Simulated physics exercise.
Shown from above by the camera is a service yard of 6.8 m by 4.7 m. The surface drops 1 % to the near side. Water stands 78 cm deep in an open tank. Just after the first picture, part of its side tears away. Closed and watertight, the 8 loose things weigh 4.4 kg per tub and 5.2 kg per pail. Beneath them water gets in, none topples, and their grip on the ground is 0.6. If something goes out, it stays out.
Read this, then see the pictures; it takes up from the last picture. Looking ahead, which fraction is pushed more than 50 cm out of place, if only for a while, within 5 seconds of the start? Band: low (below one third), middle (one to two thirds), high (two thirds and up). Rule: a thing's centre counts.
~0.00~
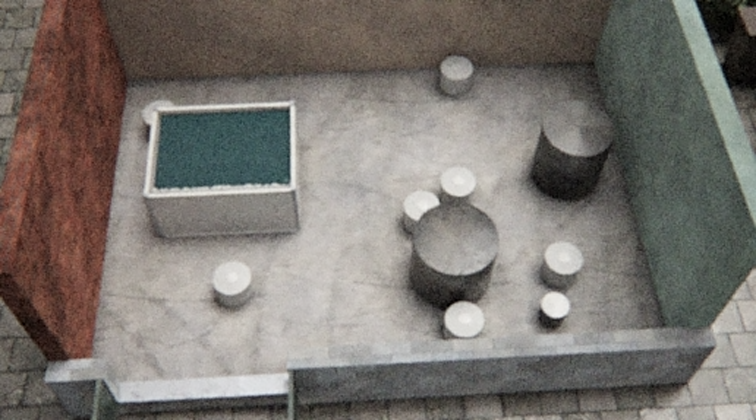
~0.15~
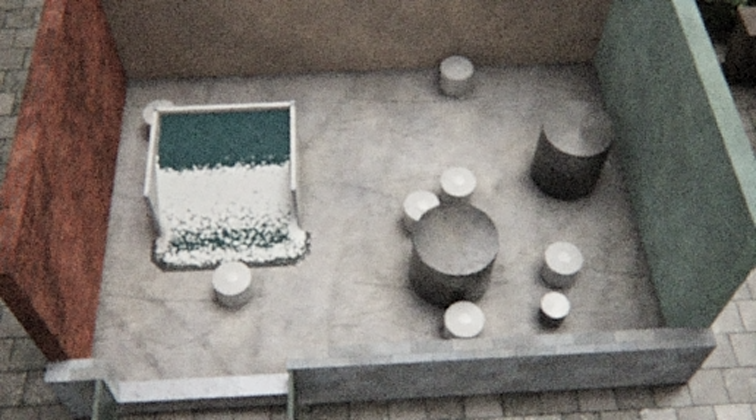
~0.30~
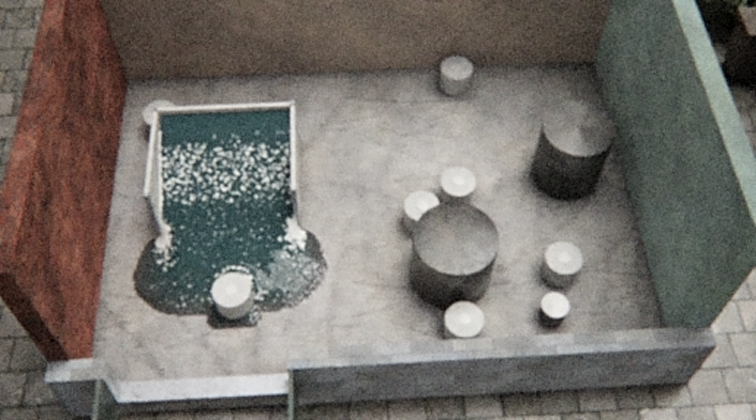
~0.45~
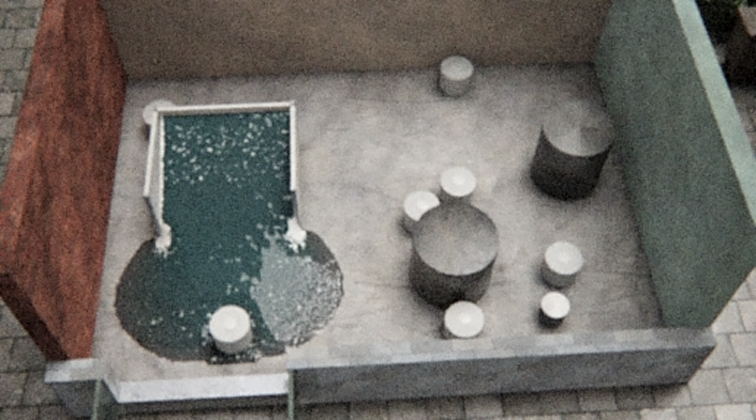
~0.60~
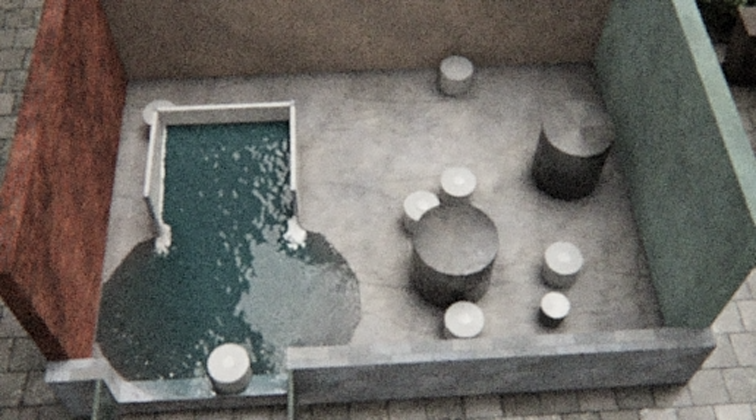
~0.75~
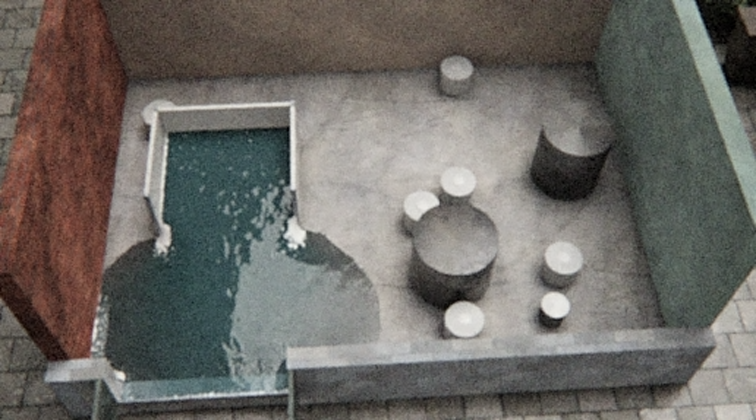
Middle.
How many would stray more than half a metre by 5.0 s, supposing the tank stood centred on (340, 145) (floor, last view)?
5.
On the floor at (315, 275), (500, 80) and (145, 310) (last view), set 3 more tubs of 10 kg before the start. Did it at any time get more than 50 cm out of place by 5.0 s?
First exceeds it, second falls shy, third exceeds it.
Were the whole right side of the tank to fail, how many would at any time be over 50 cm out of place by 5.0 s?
The answer would then be 6.
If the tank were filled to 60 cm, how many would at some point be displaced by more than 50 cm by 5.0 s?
So the tally would be 3.
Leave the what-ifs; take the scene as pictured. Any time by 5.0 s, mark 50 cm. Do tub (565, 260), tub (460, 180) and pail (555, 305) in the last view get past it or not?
Listed in sequence: Higher; lower; higher for the last.
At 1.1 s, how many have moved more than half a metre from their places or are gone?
By that time the total stands at 1.
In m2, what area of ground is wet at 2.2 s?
Roughly 11.5 m2.
After 1.1 s 1 of 8 are over 50 cm from their spots; 0 afloat.
After 2.2 s 2 of 8 are over 50 cm from their spots; 1 afloat.
After 3.5 s 4 of 8 are over 50 cm from their spots; 1 afloat.
After 5.0 s 4 of 8 are over 50 cm from their spots, and 4 have been at some point; 1 afloat.
